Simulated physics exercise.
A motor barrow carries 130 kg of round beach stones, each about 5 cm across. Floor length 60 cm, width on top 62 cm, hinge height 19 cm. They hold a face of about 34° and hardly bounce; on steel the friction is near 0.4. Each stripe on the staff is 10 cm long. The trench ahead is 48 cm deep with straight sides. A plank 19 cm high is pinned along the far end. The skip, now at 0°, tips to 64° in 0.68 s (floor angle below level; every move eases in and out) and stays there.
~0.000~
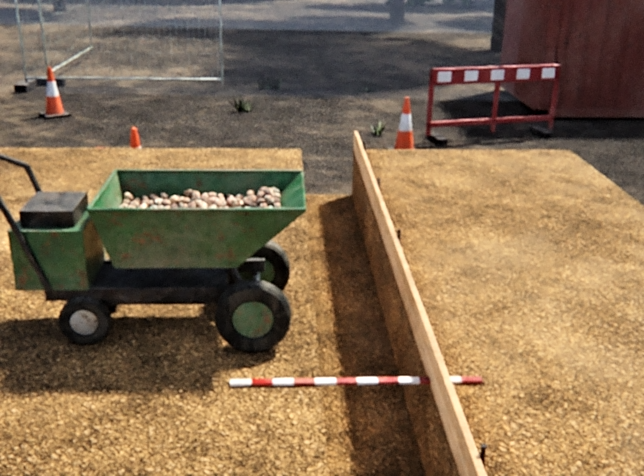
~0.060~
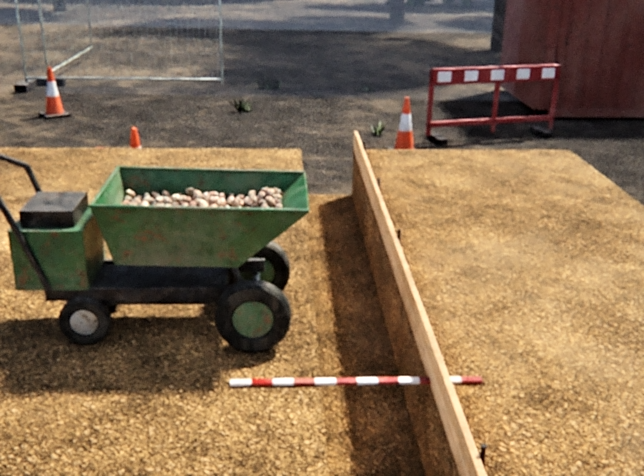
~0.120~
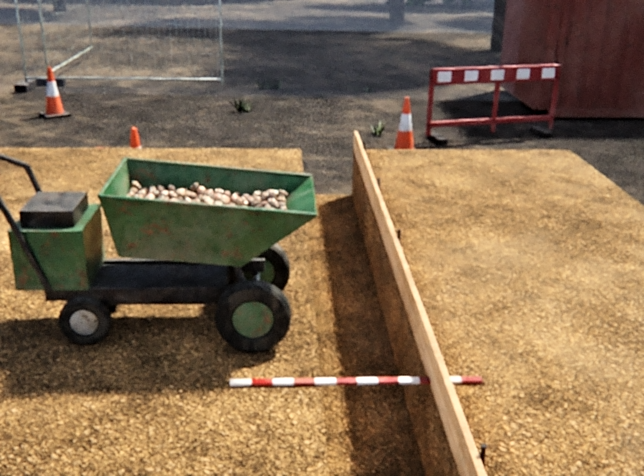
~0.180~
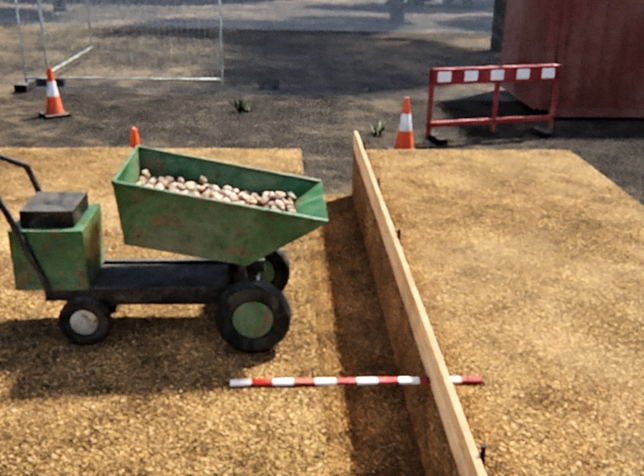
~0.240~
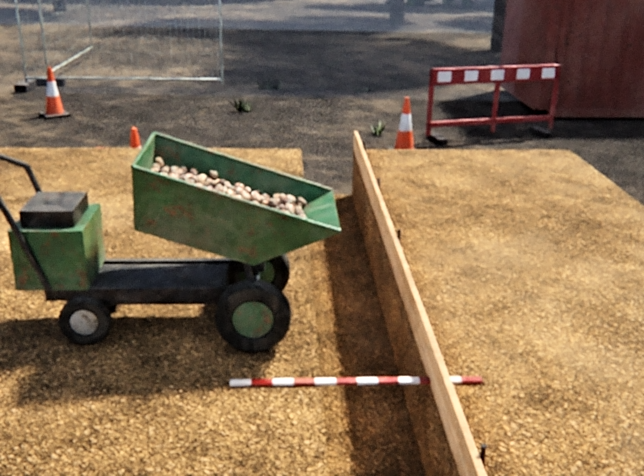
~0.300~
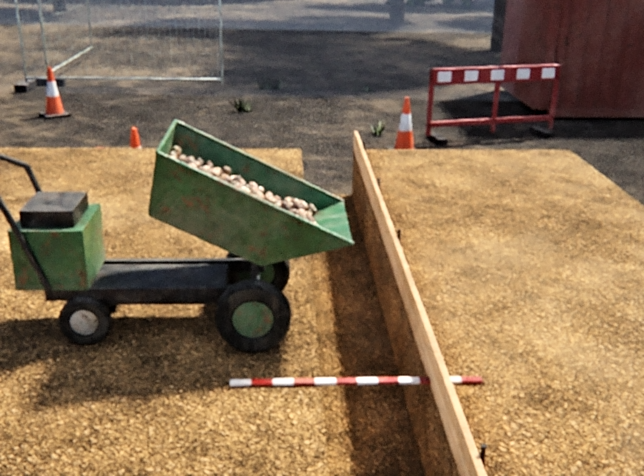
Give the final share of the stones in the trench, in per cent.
Roughly 72 per cent ends in the trench.
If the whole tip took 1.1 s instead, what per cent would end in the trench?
Then about 80 per cent.
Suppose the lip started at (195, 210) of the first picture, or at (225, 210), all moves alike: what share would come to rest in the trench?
First some 90, then 100 per cent.
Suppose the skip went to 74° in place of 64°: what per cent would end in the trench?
Then about 85 per cent.
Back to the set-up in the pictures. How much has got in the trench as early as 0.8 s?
Some 15 per cent.
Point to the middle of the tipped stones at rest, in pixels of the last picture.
Near (388, 385).
After 0.5 s the floor is at 54°; 100 % in the skip; the foremost stones are at (350, 261).
After 0.8 s the floor is at 64°; 84 % in the skip, 15 % in the trench, 1 % past the trench; the foremost stones are at (416, 287).
After 1.1 s the floor is at 64°; 22 % in the skip, 51 % in the trench, 28 % past the trench; the foremost stones are at (544, 319).
After 3.1 s the floor is at 64°; 0 % in the skip, 72 % in the trench, 28 % past the trench; the foremost stones are past the picture's edge.
